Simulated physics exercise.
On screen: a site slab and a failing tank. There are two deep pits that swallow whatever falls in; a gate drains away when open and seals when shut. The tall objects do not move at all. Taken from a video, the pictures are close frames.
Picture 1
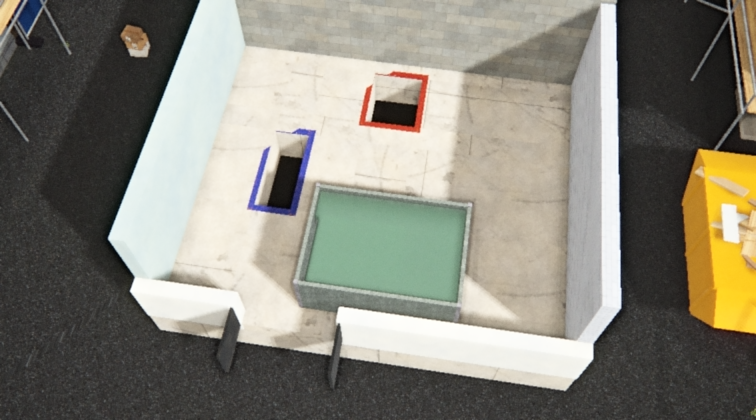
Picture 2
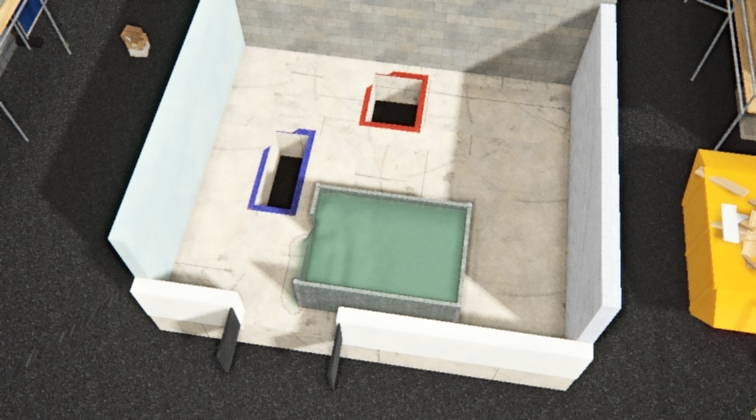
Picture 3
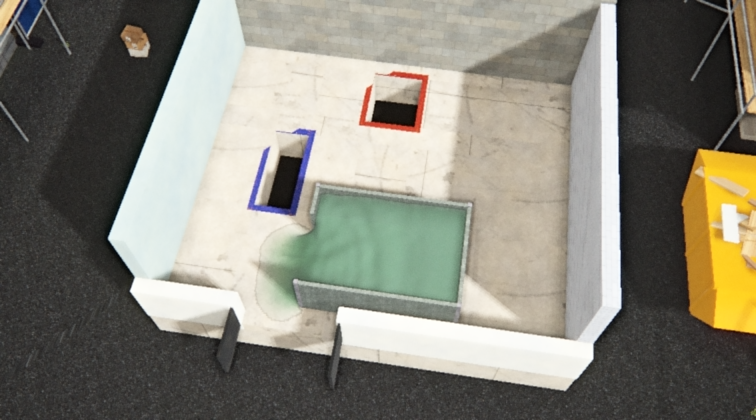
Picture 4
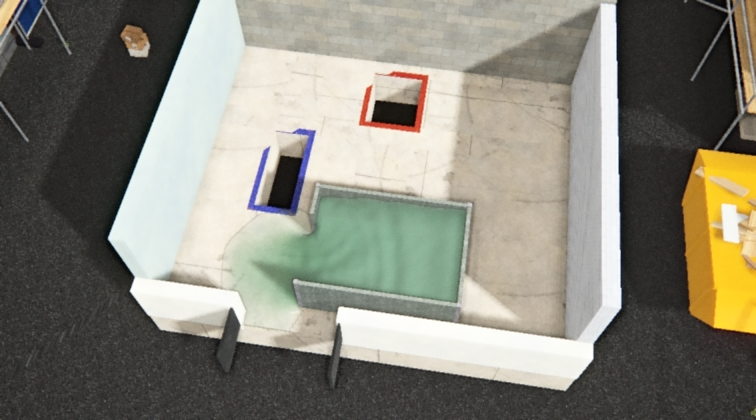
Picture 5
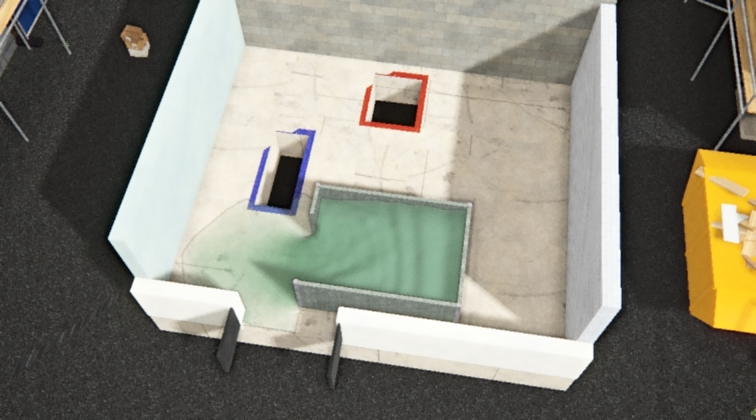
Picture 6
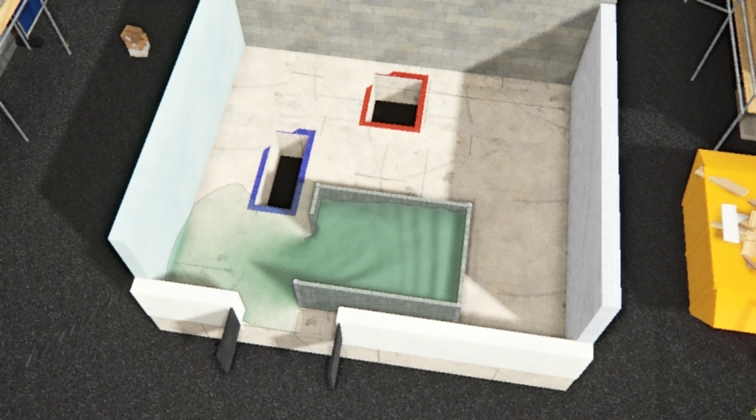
Green water pours from the left side of a tank and spreads across the pale floor.
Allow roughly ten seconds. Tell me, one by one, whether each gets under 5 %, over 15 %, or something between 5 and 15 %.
One by one: The gate gets over 15 %; the red pit gets over 15 %; the blue pit gets over 15 %.
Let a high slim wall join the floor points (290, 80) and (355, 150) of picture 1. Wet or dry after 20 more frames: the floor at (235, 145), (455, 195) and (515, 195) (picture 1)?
Okay, the first comes out soaked, the next left untouched, and the last left untouched.
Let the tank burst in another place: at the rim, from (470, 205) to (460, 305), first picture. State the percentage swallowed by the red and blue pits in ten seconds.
In percent: Red 35, blue 4.
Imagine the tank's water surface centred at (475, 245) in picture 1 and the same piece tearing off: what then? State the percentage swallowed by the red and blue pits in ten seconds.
Ten seconds on: Red pit 10 percent, blue pit 30 percent.
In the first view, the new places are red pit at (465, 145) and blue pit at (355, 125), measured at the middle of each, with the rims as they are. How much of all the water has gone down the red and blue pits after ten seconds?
Red 8 %; blue 30 %.
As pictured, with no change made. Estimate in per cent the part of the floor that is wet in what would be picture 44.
It comes out near 50 percent.
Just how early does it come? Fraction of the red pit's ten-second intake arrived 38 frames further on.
About 50 per cent.
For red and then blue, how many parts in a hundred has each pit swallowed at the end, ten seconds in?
Close to 20 per cent, and close to 28 per cent.
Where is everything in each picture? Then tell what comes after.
Still water in the tank at (385, 245), in the first frame.
The front is at a hidden place, out from the gap at (310, 265), in the second frame.
Water pours out at (310, 265) and has run to a hidden place, in the third frame.
The front is at (229, 250), out from the gap at (310, 266), in the fourth frame.
Water pours out at (310, 266) and has run to (191, 248), in the fifth frame.
The front is at (193, 210), out from the gap at (310, 266), in the sixth frame.
A moment on, water covers 20 % of the floor; the gate 3 %, the red pit 0 %, the blue pit 1 %.
Next, water covers 30 % of the floor; the gate 5 %, the red pit 0 %, the blue pit 2 %.
Then, water covers 35 % of the floor; the gate 8 %, the red pit 0 %, the blue pit 10 %.
Later, water covers 50 % of the floor; the gate 14 %, the red pit 10 %, the blue pit 20 %.
In the end, water covers 60 % of the floor; the gate 18 %, the red pit 19 %, the blue pit 29 %.
